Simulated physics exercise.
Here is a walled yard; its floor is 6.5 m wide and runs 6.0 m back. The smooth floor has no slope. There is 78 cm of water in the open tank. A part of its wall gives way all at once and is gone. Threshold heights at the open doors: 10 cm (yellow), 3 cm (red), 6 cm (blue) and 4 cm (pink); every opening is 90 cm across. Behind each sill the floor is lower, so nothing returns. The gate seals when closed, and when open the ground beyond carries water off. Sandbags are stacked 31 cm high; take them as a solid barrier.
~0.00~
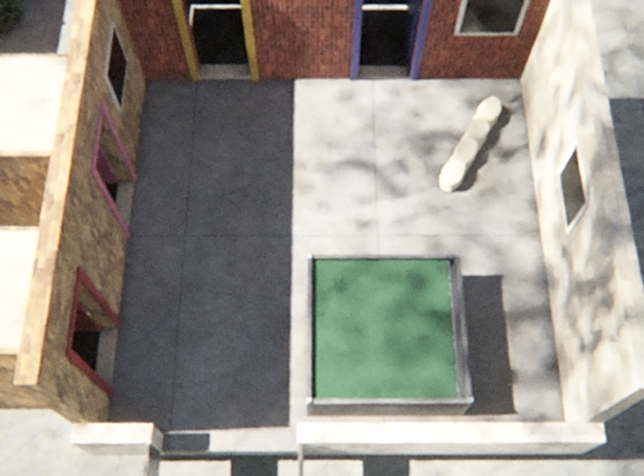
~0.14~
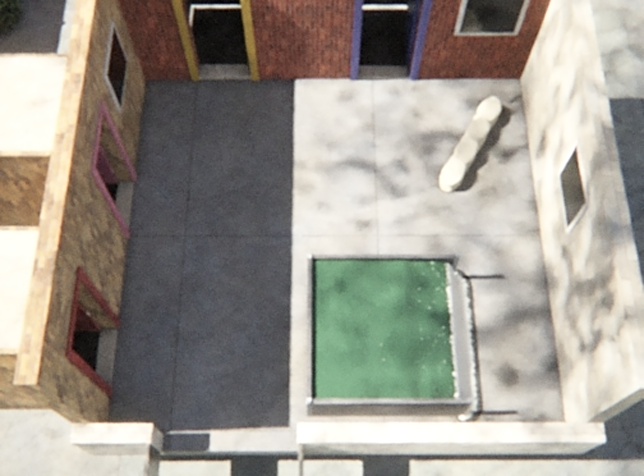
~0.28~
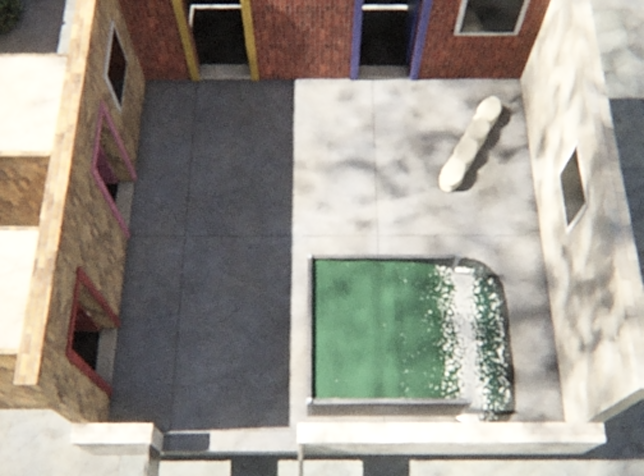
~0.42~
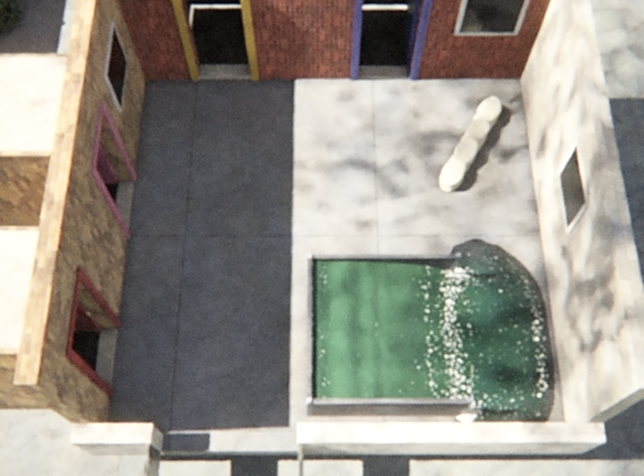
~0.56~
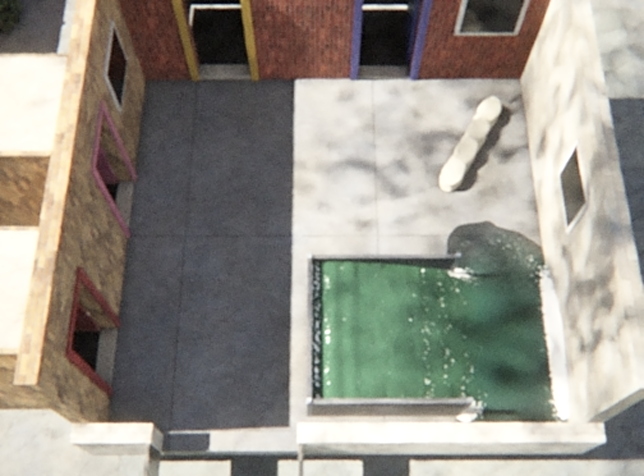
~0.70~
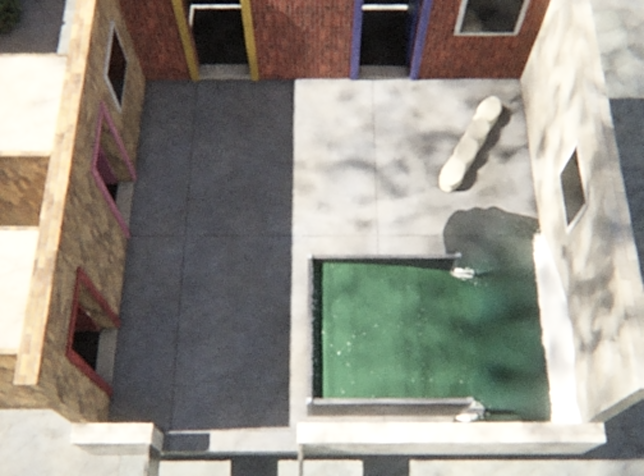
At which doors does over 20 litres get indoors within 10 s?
The water let in: At the yellow door it stays under the limit; at the red door it exceeds the limit; at the blue door it keeps below the limit; at the pink door it goes over the limit.
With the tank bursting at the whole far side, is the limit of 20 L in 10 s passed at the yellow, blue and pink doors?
Against that limit: Yellow above, blue past it, pink above.
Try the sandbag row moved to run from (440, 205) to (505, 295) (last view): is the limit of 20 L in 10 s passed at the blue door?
Against that limit: Blue above.
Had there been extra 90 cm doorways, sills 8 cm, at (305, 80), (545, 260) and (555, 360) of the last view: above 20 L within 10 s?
In that order: Below, over, above.
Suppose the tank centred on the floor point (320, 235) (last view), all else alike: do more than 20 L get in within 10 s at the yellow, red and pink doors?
Then: Yellow not over, red over, pink over.
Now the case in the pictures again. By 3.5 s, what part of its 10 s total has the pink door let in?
About 0 per cent.
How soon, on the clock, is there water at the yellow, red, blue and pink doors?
Arrival: Yellow 4.0 s, red 3.4 s, blue 2.8 s, pink 5.0 s.
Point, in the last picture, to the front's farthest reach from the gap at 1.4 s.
Around (519, 126).
After 1.4 s water covers 15 % of the floor and is deepest (62 cm) near (557, 419); yellow door not reached, red door not reached, blue door not reached, pink door not reached.
After 2.2 s water covers 20 % of the floor and is deepest (50 cm) near (513, 81); yellow door not reached, red door not reached, blue door not reached, pink door not reached.
After 3.5 s water covers 50 % of the floor and is deepest (47 cm) near (513, 81); yellow door not reached, red door 4 cm at the sill, 0 L in, blue door 6 cm at the sill, 0 L in, pink door not reached.
After 6.0 s water covers 85 % of the floor and is deepest (26 cm) near (541, 299); yellow door 2 cm at the sill, 0 L in, red door 5 cm at the sill, 22 L in, blue door 4 cm at the sill, 0 L in, pink door 13 cm at the sill, 17 L in.
After 10.0 s water covers 95 % of the floor and is deepest (14 cm) near (514, 90); yellow door 6 cm at the sill, 1 L in, red door 7 cm at the sill, 45 L in, blue door 3 cm at the sill, 0 L in, pink door 11 cm at the sill, 131 L in.
